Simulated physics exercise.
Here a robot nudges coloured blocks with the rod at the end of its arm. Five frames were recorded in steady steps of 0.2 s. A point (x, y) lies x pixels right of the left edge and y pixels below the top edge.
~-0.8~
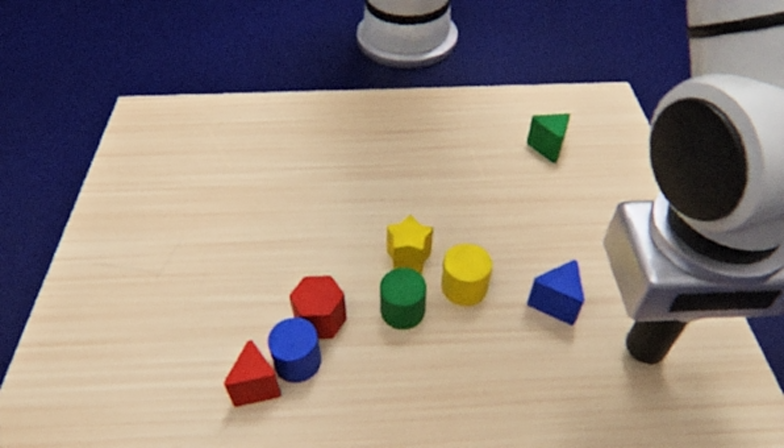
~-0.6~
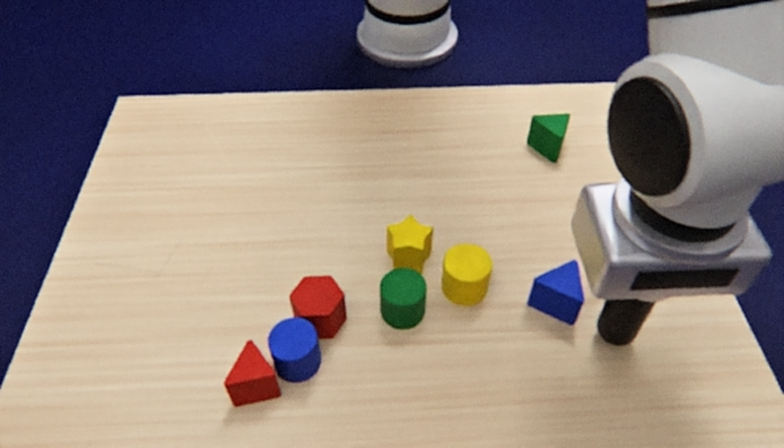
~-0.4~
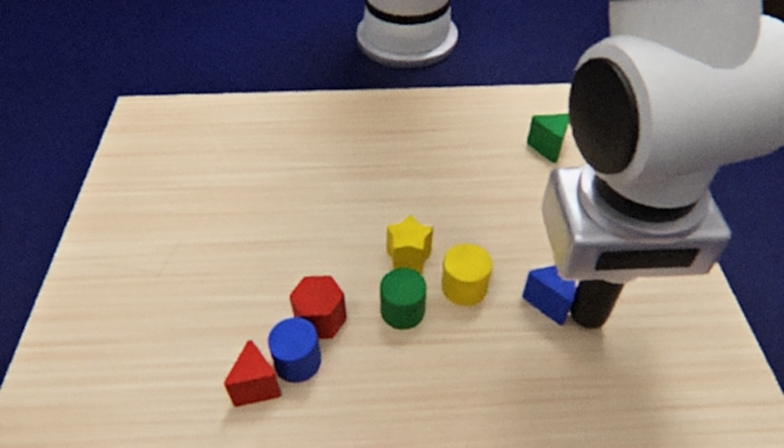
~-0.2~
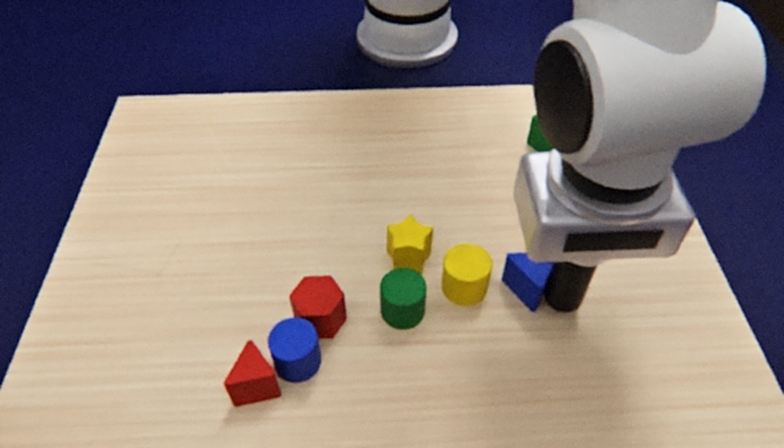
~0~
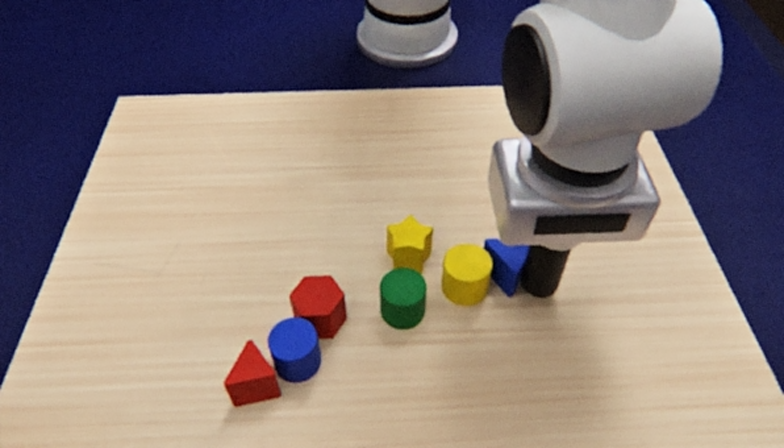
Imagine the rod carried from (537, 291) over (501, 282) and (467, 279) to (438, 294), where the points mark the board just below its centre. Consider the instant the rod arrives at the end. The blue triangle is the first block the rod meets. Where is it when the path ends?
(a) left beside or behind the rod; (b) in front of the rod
I'll go with a - left beside or behind the rod.
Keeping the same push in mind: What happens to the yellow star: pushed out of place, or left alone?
If the rod follows that path, the yellow star ends up shifted.
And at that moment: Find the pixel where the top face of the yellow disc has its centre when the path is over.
Answer: (396, 267).
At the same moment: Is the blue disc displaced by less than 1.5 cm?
I believe so.
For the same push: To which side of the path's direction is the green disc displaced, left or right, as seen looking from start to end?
The green disc goes left.
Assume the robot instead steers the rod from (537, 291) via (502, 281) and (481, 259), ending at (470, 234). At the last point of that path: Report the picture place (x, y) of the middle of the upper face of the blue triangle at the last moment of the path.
My estimate: (444, 196).
The first path, step by step. Halfway along, rod (484, 271); yellow disc (446, 260); blue triangle (472, 226), turned 20° clockwise.
At the end, rod (439, 286); blue disc still; green disc (369, 301); yellow star (397, 232), turned 55° clockwise; yellow disc (396, 267); blue triangle (466, 225), turned 40° clockwise.
